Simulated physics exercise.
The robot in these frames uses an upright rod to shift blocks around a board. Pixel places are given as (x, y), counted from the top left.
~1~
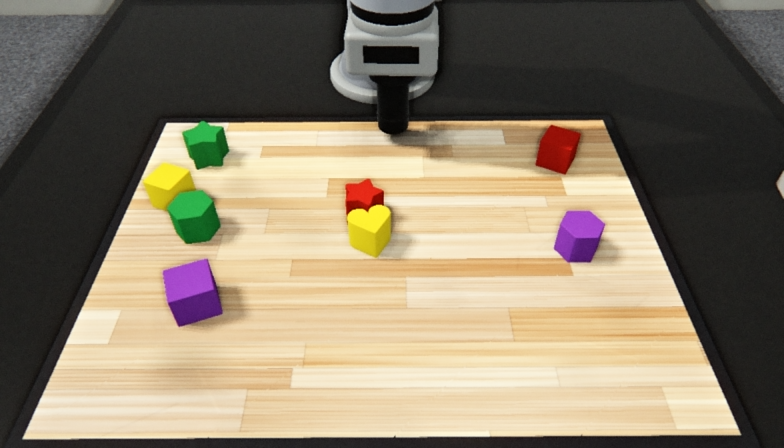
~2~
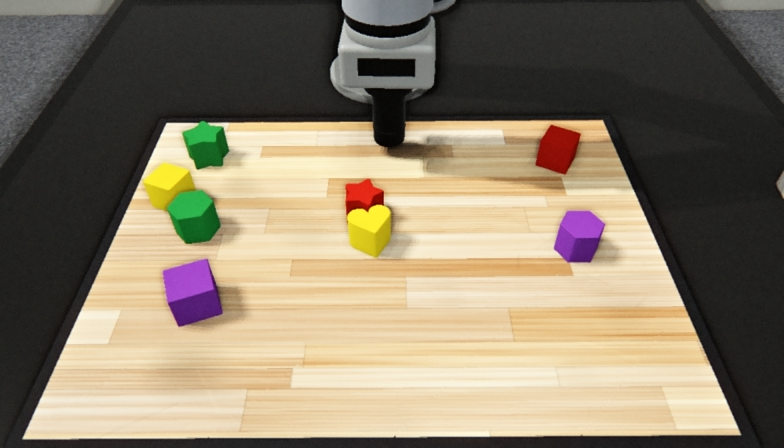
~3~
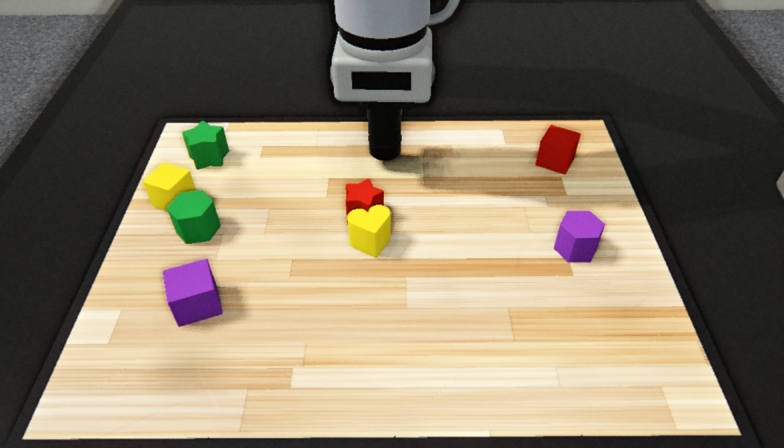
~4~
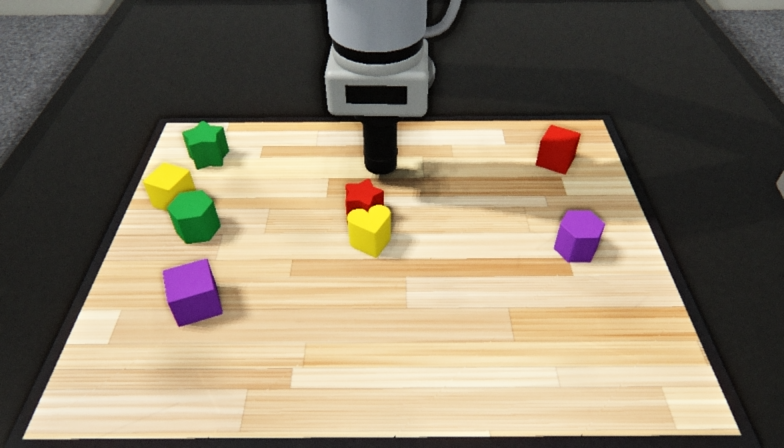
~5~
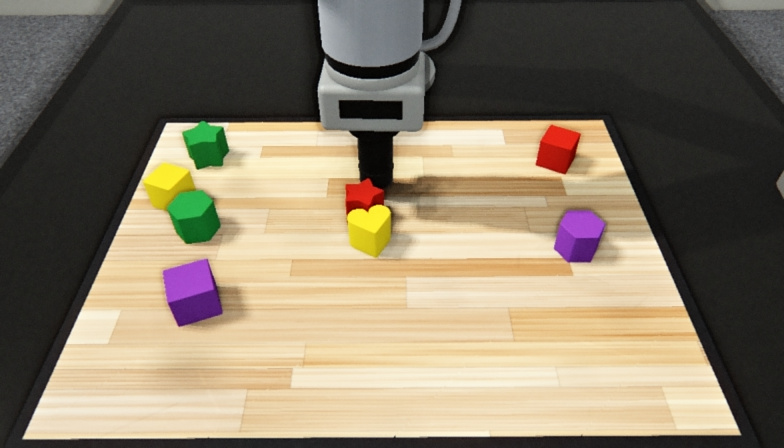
The footage shows a robot arm with a black upright rod moving from the back edge of a wooden board toward the viewer and slightly left, reaching close behind the red star-shaped block, while the colored blocks stay still.
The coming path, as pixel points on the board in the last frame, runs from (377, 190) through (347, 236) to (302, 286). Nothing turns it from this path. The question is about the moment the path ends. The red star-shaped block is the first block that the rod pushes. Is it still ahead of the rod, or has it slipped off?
The red star-shaped block won't stay at the front of the rod.
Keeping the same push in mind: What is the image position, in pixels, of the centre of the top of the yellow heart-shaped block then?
The point I'd pick in the picture is (372, 254).
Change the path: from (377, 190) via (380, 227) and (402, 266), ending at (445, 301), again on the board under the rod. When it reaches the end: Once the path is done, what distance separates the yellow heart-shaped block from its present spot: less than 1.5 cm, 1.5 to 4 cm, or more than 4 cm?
Past 4 cm.
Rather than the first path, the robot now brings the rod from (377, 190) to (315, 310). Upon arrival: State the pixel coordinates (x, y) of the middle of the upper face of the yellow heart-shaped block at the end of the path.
The point I'd pick in the picture is (374, 261).
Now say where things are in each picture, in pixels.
Lower end of the rod (393, 127), tops of blocks, purple square (188, 279), red star-shaped block (363, 191), yellow heart-shaped block (370, 217), in the first picture.
Rod (389, 139), blocks as before, in the second picture.
Rod (385, 152), blocks as before, in the third picture.
Rod (381, 166), blocks as before, in the fourth picture.
Rod (377, 180), purple square (188, 279), red star-shaped block (363, 191), yellow heart-shaped block (370, 217), in the fifth picture.
What follows on the original path. One third of the way, rod (358, 210); red star-shaped block (349, 222), turned 15° anticlockwise; yellow heart-shaped block (371, 240), turned 35° anticlockwise.
Two thirds of the way, rod (332, 243); red star-shaped block (337, 255), turned 75° anticlockwise; yellow heart-shaped block (372, 252), turned 80° anticlockwise.
At the end, rod (300, 276); purple square not moved; red star-shaped block (336, 269), turned 120° anticlockwise; yellow heart-shaped block (372, 254), turned 90° anticlockwise.
